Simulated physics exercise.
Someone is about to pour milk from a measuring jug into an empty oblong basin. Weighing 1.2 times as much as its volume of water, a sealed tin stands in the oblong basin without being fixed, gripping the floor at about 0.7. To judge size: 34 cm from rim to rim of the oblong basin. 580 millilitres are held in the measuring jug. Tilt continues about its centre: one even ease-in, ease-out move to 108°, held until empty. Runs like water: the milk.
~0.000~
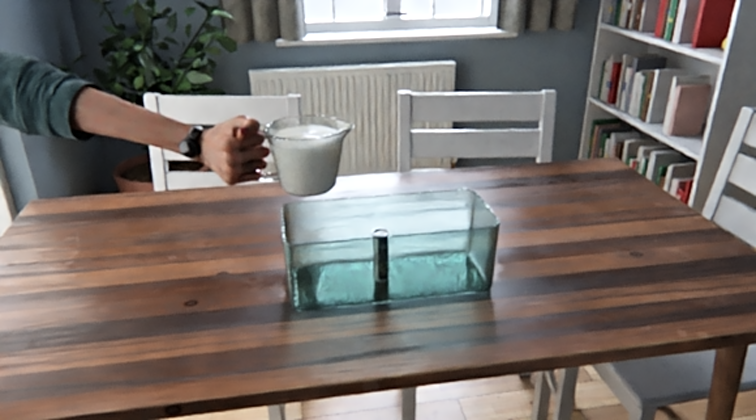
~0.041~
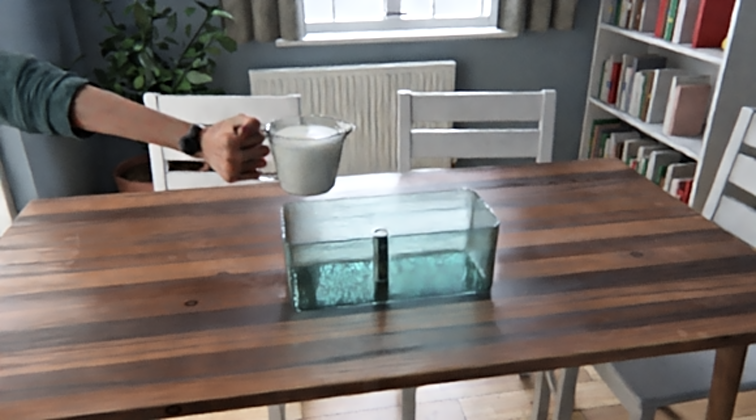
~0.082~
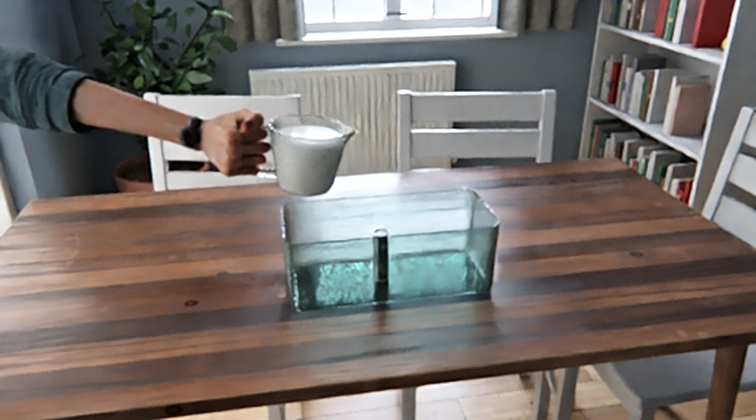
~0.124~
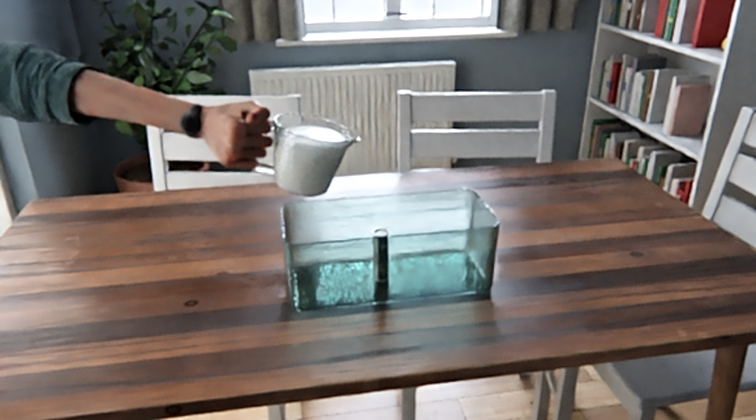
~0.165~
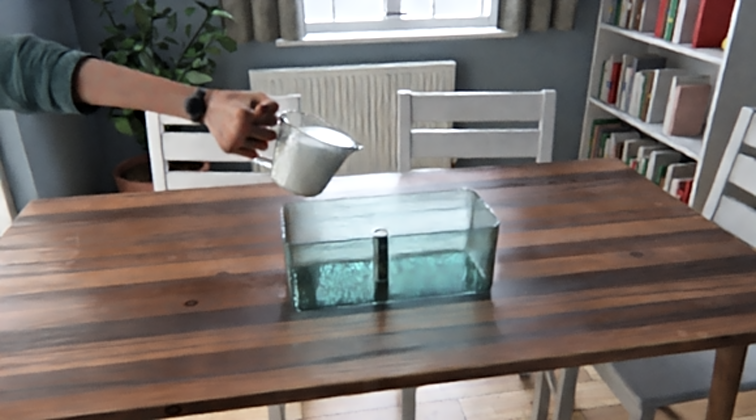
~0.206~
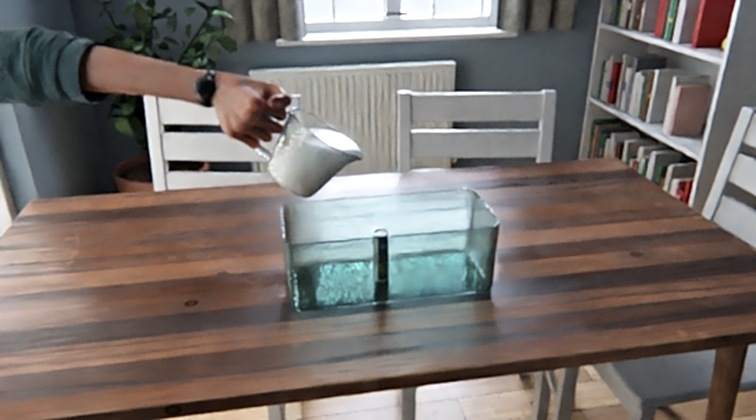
On a striped wooden table in a room with a bookcase, a hand from the left held a glass jug of milk above a clear basin and gradually tilted it to the right.
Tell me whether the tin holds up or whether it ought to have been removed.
The tin ought to have been removed.
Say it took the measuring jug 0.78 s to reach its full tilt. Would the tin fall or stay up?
The tin tips over.
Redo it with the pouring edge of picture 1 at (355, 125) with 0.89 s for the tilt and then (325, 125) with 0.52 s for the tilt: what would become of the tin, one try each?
First it topples; then it topples.
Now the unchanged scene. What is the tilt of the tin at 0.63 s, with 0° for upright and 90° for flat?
The lean is some 0° away from upright.
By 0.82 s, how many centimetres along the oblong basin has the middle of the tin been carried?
I'd put it at around 9 centimetres.
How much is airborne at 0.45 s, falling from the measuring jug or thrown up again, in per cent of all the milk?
Roughly 22 percent.
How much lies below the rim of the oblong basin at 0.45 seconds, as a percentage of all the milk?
Roughly 46 percent.
By 0.45 s the tilt is 103° and 31 per cent is still to pour; the tin stands where it began.
By 0.63 s the tilt is 108° and 3 per cent is still to pour; the tin stands 3 cm from where it began.
By 0.82 s the tilt is 108° and 0 per cent is still to pour; the tin lies on its side.
By 1.02 s the tilt is 108° and 0 per cent is still to pour; the tin lies on its side.
At rest the tin lies on its side.
